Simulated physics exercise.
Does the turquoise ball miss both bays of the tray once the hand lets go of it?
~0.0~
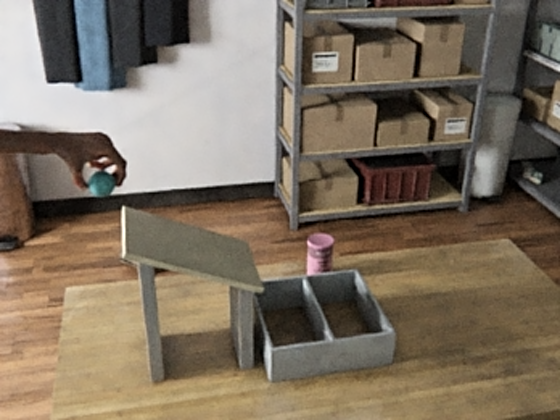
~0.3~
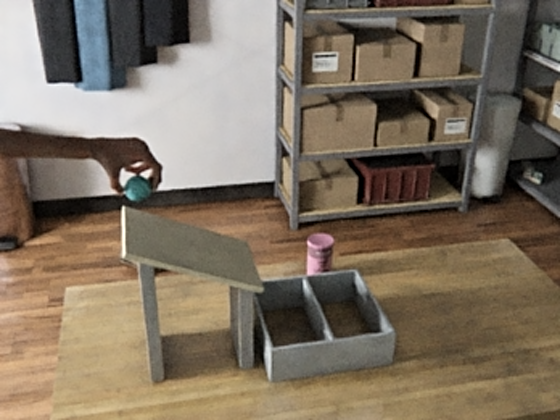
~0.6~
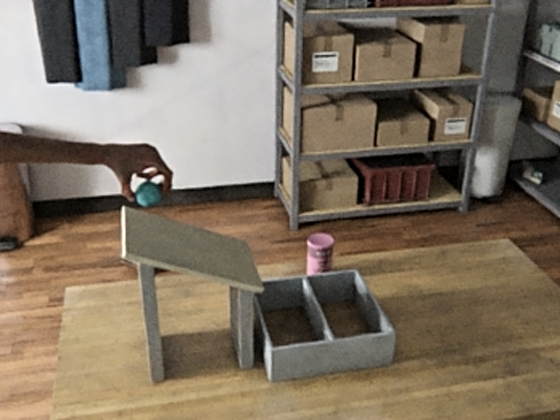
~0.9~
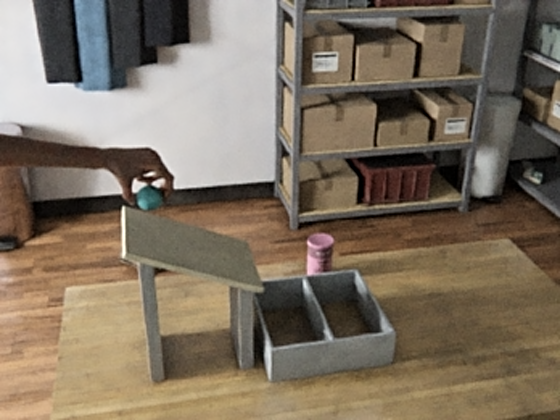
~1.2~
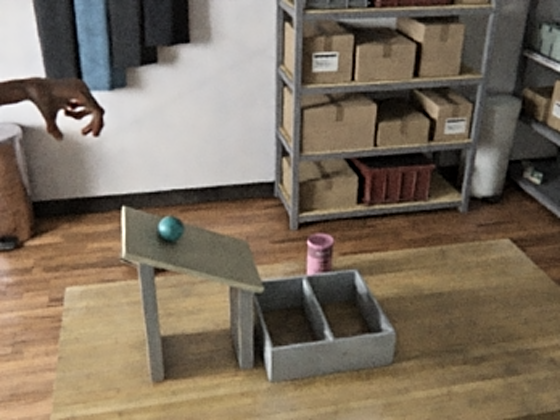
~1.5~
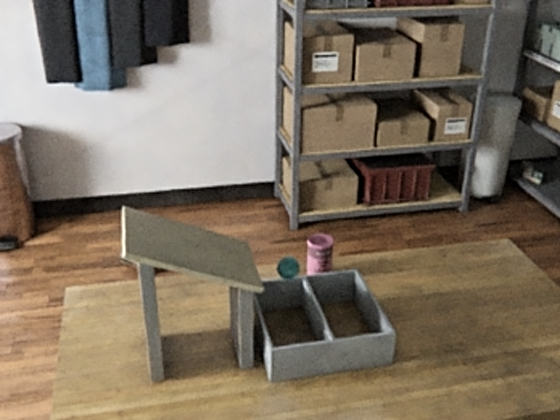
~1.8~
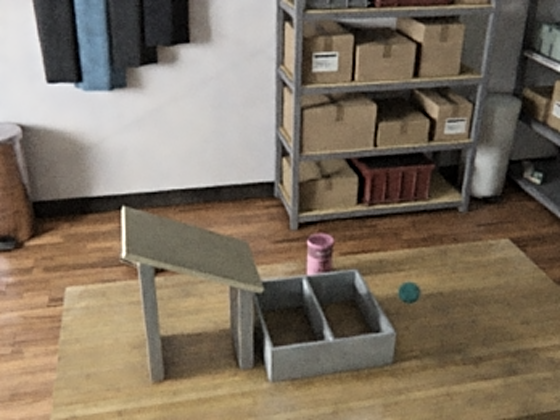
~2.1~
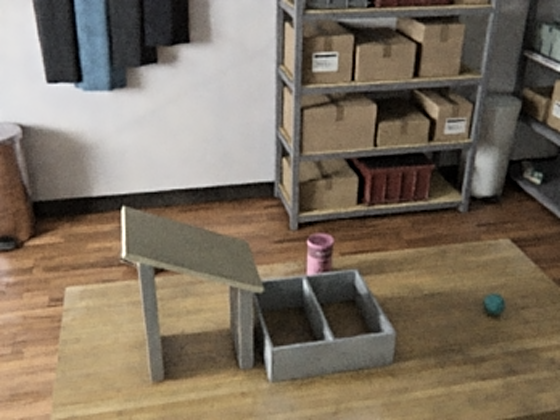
Yes, it ends up outside the tray, on the wooden surface to the right of both bays.
